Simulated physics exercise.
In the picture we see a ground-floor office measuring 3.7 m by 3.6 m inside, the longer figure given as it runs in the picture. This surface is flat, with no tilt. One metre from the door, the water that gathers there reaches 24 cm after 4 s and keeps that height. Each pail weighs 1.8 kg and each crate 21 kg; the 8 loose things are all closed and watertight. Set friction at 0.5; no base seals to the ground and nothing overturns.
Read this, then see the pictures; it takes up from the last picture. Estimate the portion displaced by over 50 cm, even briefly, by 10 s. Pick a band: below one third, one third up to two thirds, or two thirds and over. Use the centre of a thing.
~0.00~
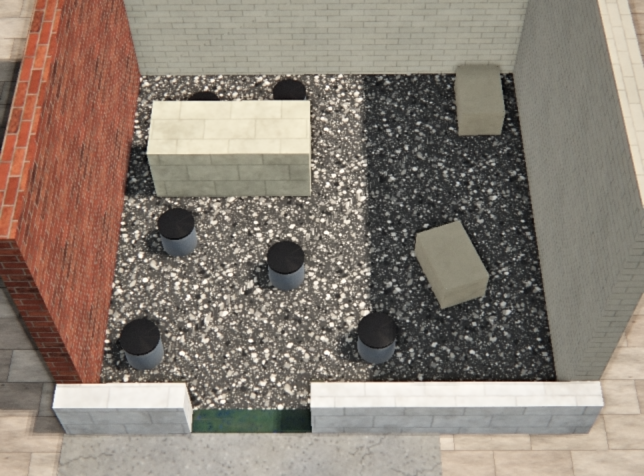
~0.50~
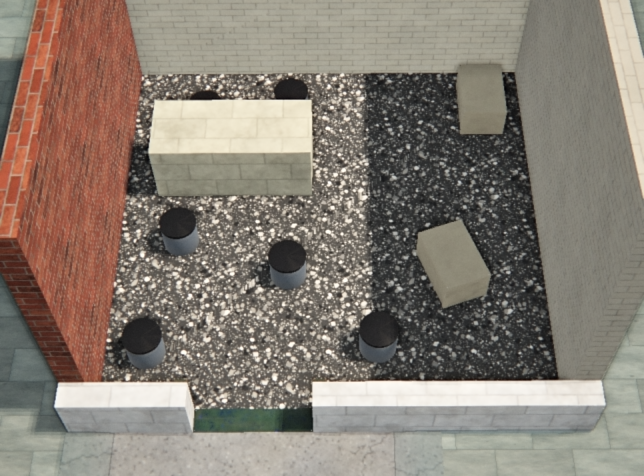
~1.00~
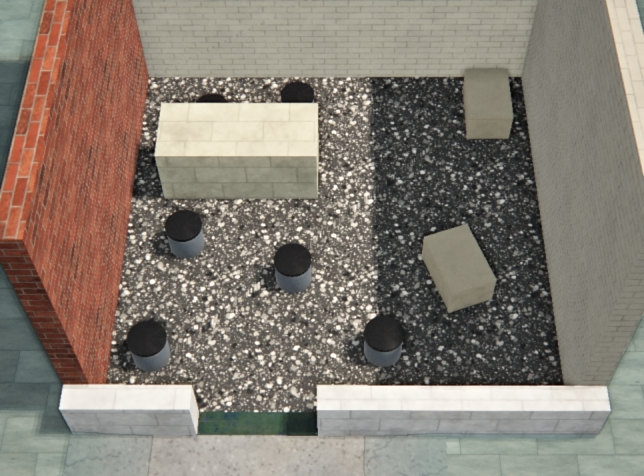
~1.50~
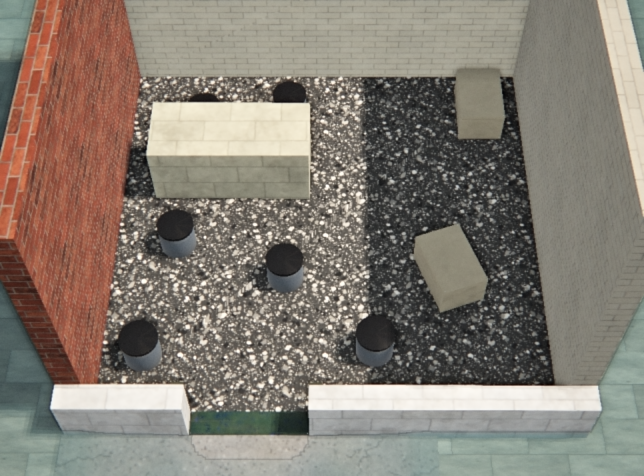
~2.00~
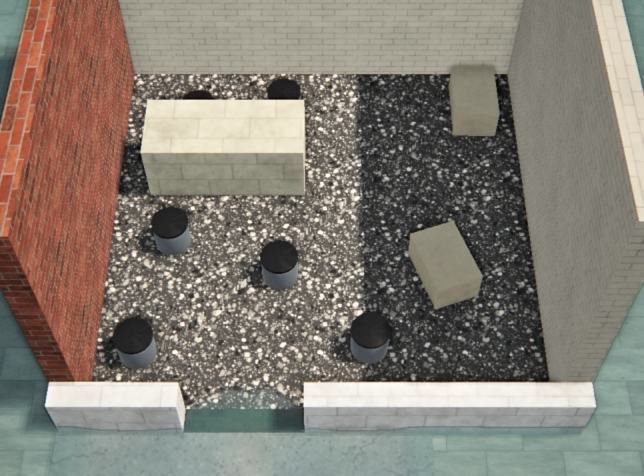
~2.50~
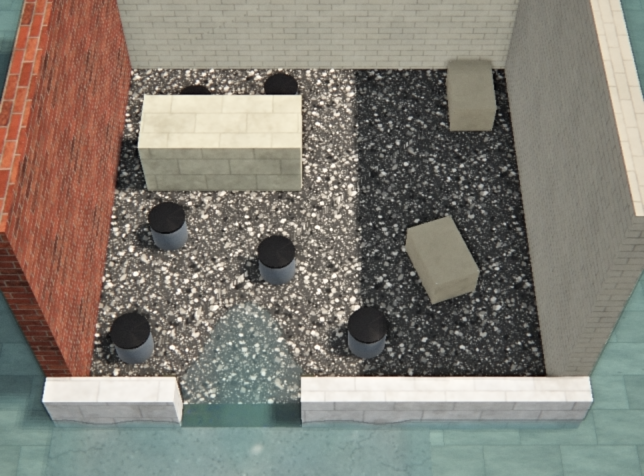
The share is one third up to two thirds.
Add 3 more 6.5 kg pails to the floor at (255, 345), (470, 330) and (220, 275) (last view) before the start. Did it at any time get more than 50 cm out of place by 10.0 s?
So, in the order asked, it's too far, not far enough and too far.
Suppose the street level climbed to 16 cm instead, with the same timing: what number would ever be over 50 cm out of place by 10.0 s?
Then 3.
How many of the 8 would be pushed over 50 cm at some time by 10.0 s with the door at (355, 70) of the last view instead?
The answer would then be 7.
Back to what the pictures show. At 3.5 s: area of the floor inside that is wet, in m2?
Around 3.5 m2 of it.
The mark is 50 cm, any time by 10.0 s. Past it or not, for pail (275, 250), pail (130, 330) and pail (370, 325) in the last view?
One by one in that order: Above; above; below.
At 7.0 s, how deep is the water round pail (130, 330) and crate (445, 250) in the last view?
Roughly 4 and 2 cm.
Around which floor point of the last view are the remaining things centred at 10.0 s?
Around (307, 175).
After 3.5 s 0 of 8 are over 50 cm from their spots; 0 afloat.
After 4.5 s 2 of 8 are over 50 cm from their spots; 2 afloat.
After 7.0 s 2 of 8 are over 50 cm from their spots; 4 afloat.
After 10.0 s 4 of 8 are over 50 cm from their spots, and 4 have been at some point; 7 afloat.
